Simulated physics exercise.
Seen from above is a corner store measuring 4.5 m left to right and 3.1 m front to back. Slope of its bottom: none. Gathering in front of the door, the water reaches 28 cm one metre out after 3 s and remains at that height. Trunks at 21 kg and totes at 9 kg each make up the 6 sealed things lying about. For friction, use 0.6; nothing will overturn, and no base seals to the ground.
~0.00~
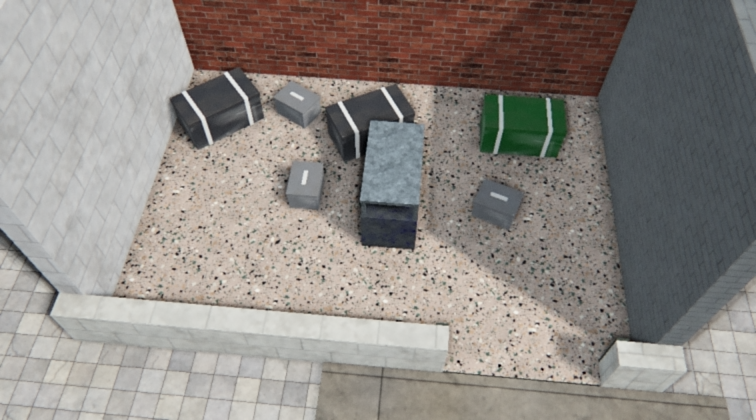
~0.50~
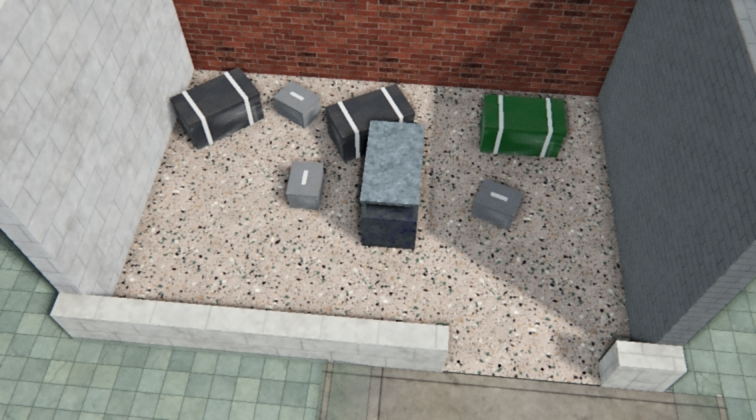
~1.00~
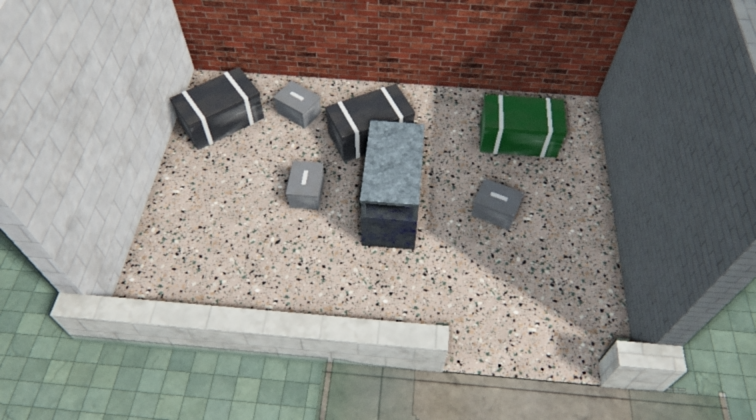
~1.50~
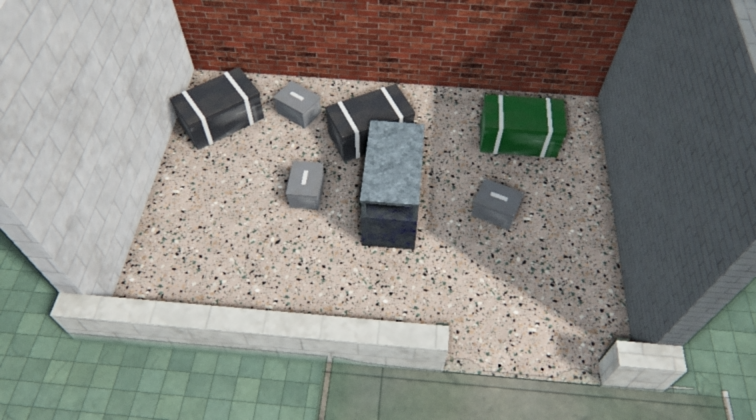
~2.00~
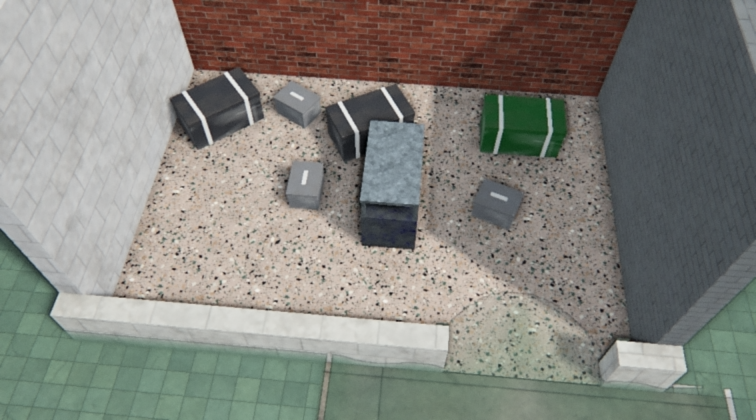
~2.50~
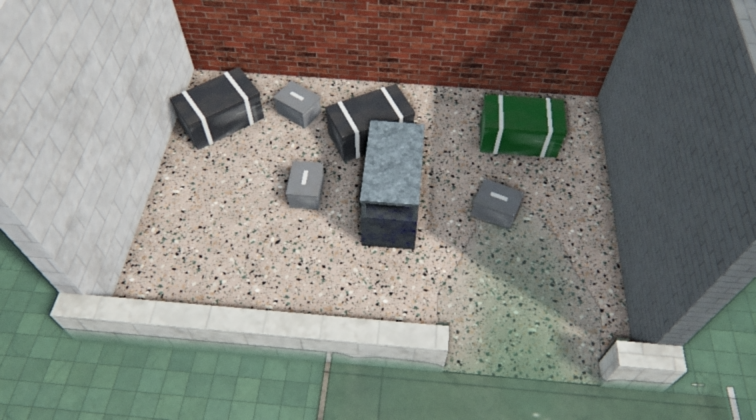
Greenish water spreads over the paving outside a walled, pebble-floored room seen from above, with a brick wall at the back and a low pale wall in front. Two black trunks and three small grey boxes sit around a tall dark block with a blue-grey top, a green trunk at right. The water then slips through the front gap and creeps inward, while the objects and camera stay still.
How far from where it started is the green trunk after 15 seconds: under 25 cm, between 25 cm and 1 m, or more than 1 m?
It is more than 1 m away.
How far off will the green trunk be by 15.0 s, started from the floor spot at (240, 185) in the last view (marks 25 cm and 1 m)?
In that run it wanders far off.
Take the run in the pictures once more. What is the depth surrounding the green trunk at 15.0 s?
Close to 17 centimetres.
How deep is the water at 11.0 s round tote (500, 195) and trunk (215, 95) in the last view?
Some 17 cm at the first, some 17 cm at the second.
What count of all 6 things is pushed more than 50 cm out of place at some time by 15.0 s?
Count: 6.
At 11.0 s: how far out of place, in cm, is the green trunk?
About 300 cm by then.
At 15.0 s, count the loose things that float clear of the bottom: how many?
I get 6.
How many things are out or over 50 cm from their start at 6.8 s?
Tally at that time: 4.
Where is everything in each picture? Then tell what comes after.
In the first picture, the green trunk at (525, 113), on the bottom; 0.0 m2 under water; 0 of 6 have shifted.
In the second picture, the green trunk at (525, 113) rests on the ground; water covers 0.0 m2; 0 of 6 have shifted.
In the third picture, the green trunk at (525, 113) rests on the ground; 0.0 m2 under water; 0 of 6 have shifted.
In the fourth picture, the green trunk at (525, 113), on the bottom; 0.0 m2 under water; 0 of 6 have shifted.
In the fifth picture, the green trunk at (525, 113) rests on the ground; 0.6 m2 under water; 0 of 6 have shifted.
In the sixth picture, the green trunk at (525, 113) rests on the ground; 1.5 m2 under water; 0 of 6 have shifted.
After 3.5 s the green trunk is near (525, 113), 0.0 m from its start, aground; 0 afloat.
After 6.8 s the green trunk is near (373, 87), 1.6 m from its start, afloat; 2 afloat.
After 11.0 s the green trunk is near (229, 189), 3.0 m from its start, afloat; 6 afloat.
After 15.0 s the green trunk is near (275, 182), 2.6 m from its start, afloat; 6 afloat.
